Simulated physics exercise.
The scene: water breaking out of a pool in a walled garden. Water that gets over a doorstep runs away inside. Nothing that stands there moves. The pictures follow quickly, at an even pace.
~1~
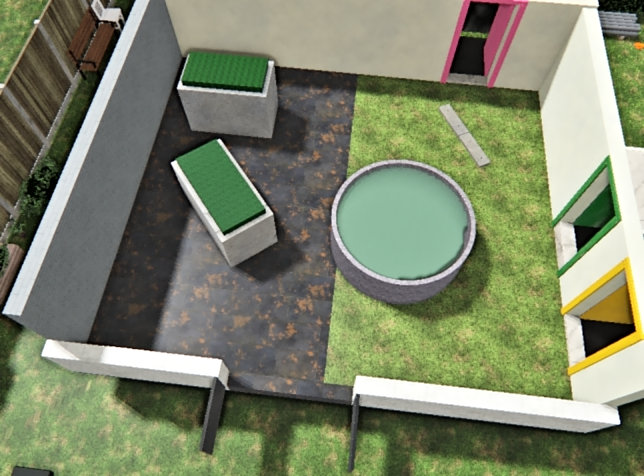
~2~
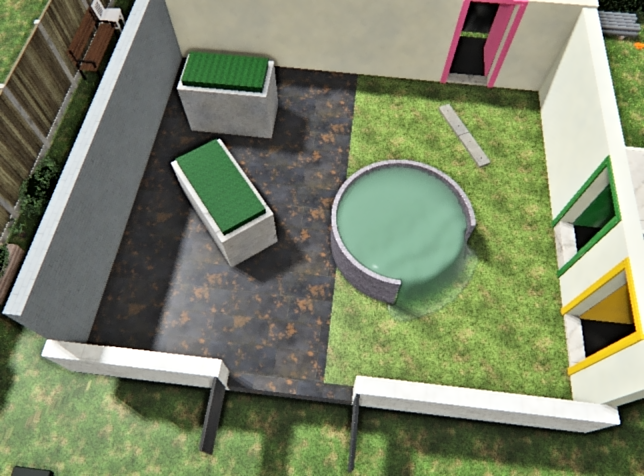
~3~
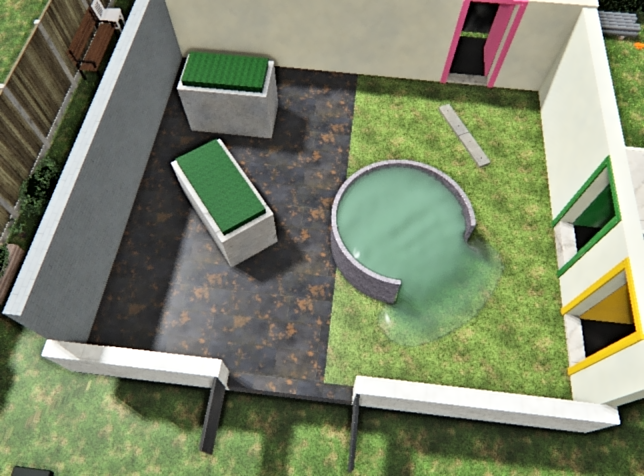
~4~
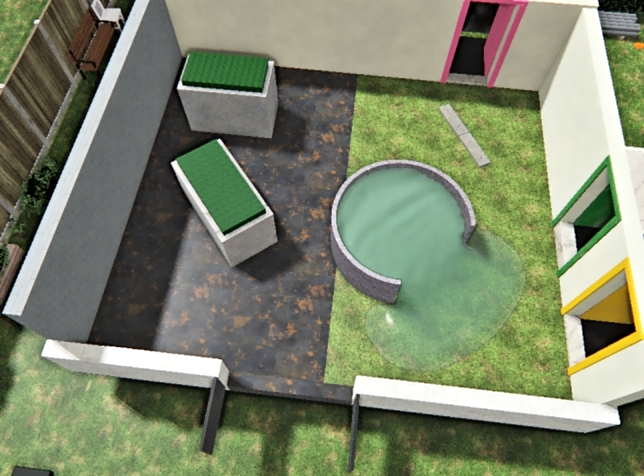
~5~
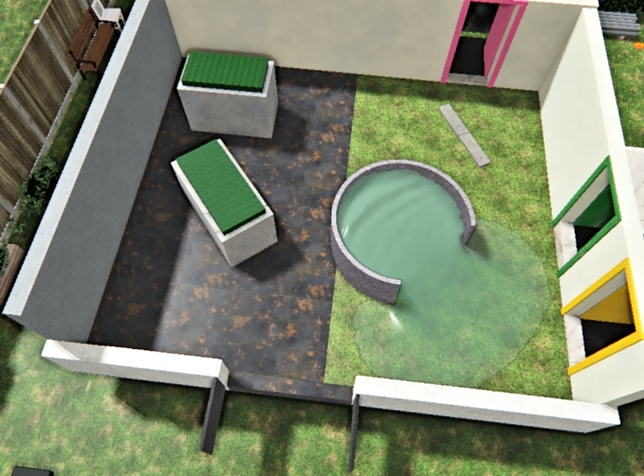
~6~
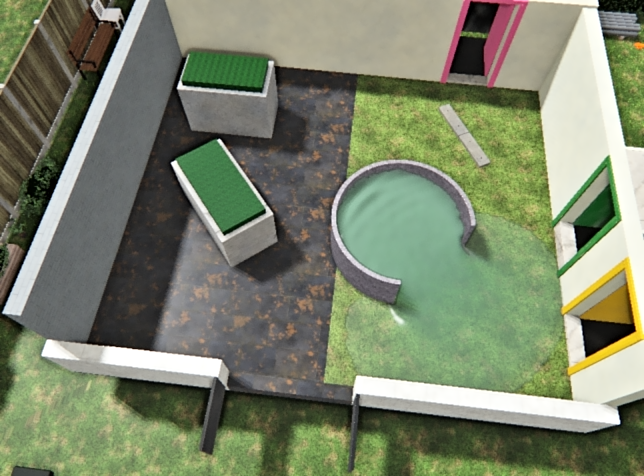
The video shows a round pool of still green water in a walled garden; a section of its lower-right wall opens, and water pours out through the gap, spreading across the grass toward the green and yellow openings.
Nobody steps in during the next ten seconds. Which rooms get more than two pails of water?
In the end: The pink door floods; the yellow door floods; the green door holds within the limit.
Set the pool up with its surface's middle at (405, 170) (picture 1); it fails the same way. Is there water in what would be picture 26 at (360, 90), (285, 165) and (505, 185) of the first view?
One after the other: No water, not flooded, wet.
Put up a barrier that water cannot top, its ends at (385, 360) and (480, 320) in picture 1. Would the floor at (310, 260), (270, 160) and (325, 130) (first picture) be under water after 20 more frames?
In turn: Covered, not flooded, not flooded.
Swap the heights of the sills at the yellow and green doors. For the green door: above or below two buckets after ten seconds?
Green goes over.
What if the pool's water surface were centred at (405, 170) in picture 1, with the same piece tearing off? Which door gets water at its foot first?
First comes the one in green.
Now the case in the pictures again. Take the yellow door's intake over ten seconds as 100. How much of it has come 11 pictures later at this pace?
Some 35 per cent.
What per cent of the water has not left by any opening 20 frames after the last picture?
Roughly 86 per cent.
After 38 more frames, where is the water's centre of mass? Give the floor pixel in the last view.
Close to (439, 254).
A moment on, water covers 20 % of the floor; the pink door not reached, the yellow door over two buckets in, the green door wet at the sill, nothing in.
Next, water covers 25 % of the floor; the pink door not reached, the yellow door far over two buckets in, the green door wet at the sill, nothing in.
Then, water covers 35 % of the floor; the pink door not reached, the yellow door far over two buckets in, the green door wet at the sill, nothing in.
Later, water covers 65 % of the floor; the pink door under two buckets in, the yellow door far over two buckets in, the green door wet at the sill, nothing in.
In the end, water covers 85 % of the floor; the pink door over two buckets in, the yellow door far over two buckets in, the green door wet at the sill, nothing in.
